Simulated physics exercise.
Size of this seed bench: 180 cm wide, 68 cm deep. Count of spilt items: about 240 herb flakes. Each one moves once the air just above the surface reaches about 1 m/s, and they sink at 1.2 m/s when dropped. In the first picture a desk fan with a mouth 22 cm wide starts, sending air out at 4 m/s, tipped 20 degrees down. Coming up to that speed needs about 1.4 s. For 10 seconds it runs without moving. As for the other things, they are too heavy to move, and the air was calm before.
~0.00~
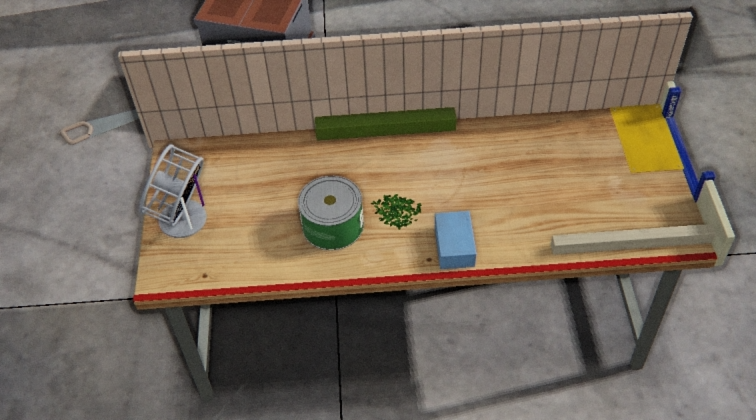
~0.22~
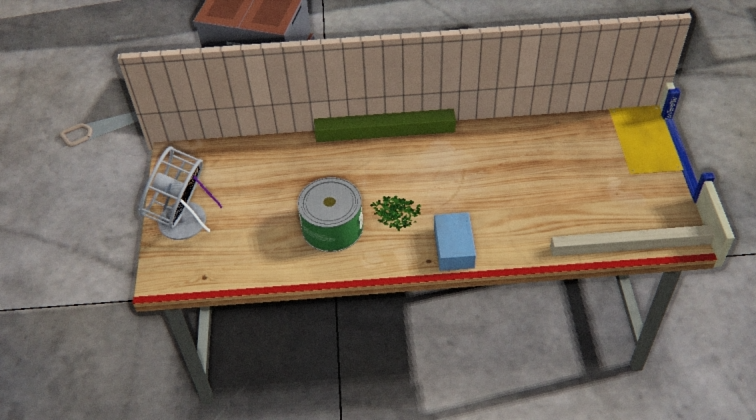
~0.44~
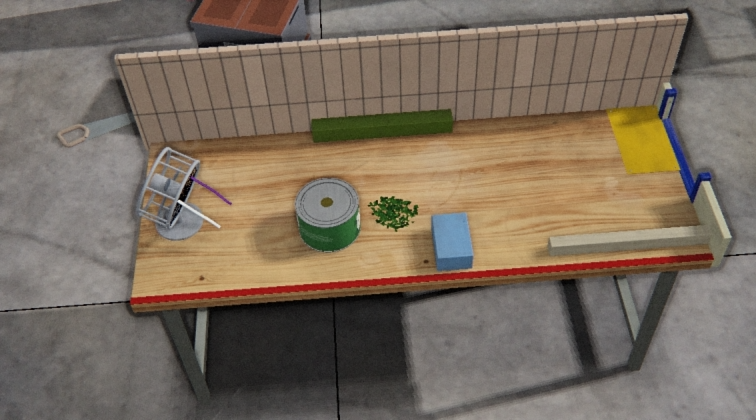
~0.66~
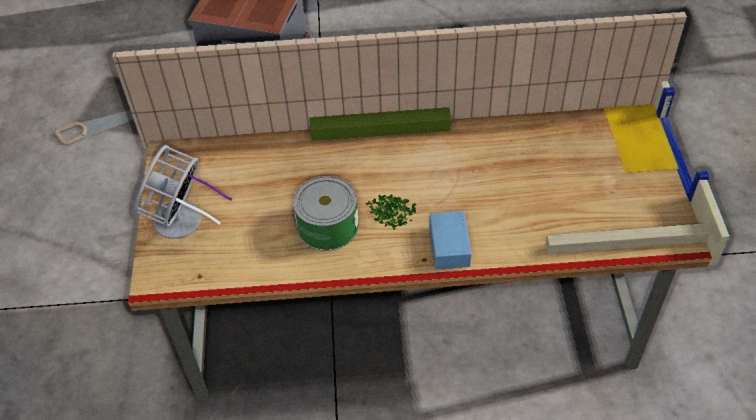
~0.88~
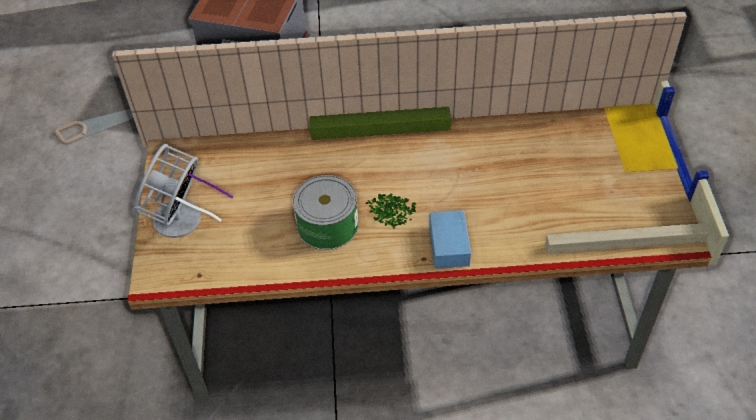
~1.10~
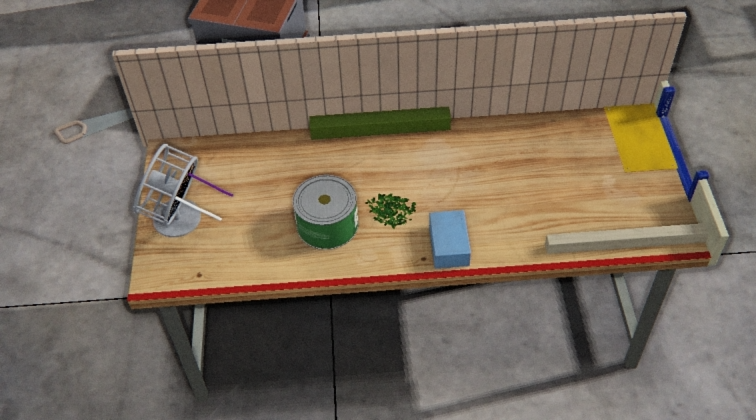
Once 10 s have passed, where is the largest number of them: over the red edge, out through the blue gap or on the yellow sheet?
Most are at the red one.
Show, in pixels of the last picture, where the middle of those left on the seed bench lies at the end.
At about (353, 246).
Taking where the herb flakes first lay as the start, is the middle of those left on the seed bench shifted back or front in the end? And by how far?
Net drift is to the fore by close to 15 cm.
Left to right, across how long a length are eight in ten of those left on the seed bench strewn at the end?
Looks like some 110 cm to me.
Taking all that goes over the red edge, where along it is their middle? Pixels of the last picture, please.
Near (393, 282).
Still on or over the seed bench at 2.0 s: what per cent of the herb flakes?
I'd say some 100 % at that moment.
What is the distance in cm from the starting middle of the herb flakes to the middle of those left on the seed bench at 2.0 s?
Roughly 0 centimetres.
After 2.0 s, 0 % are over the red edge, 0 % on the yellow sheet and 0 % out through the blue gap; the middle of those still in play is near (384, 212); 0 % have settled or left.
After 3.2 s, 2 % are over the red edge, 1 % on the yellow sheet and 0 % out through the blue gap; the middle of those still in play is near (363, 224); 1 % have settled or left.
After 5.5 s, 26 % are over the red edge, 2 % on the yellow sheet and 4 % out through the blue gap; the middle of those still in play is near (360, 240); 28 % have settled or left.
After 10.0 s, at the end, 65 % are over the red edge, 3 % on the yellow sheet and 7 % out through the blue gap; the middle of those still in play is near (353, 246).
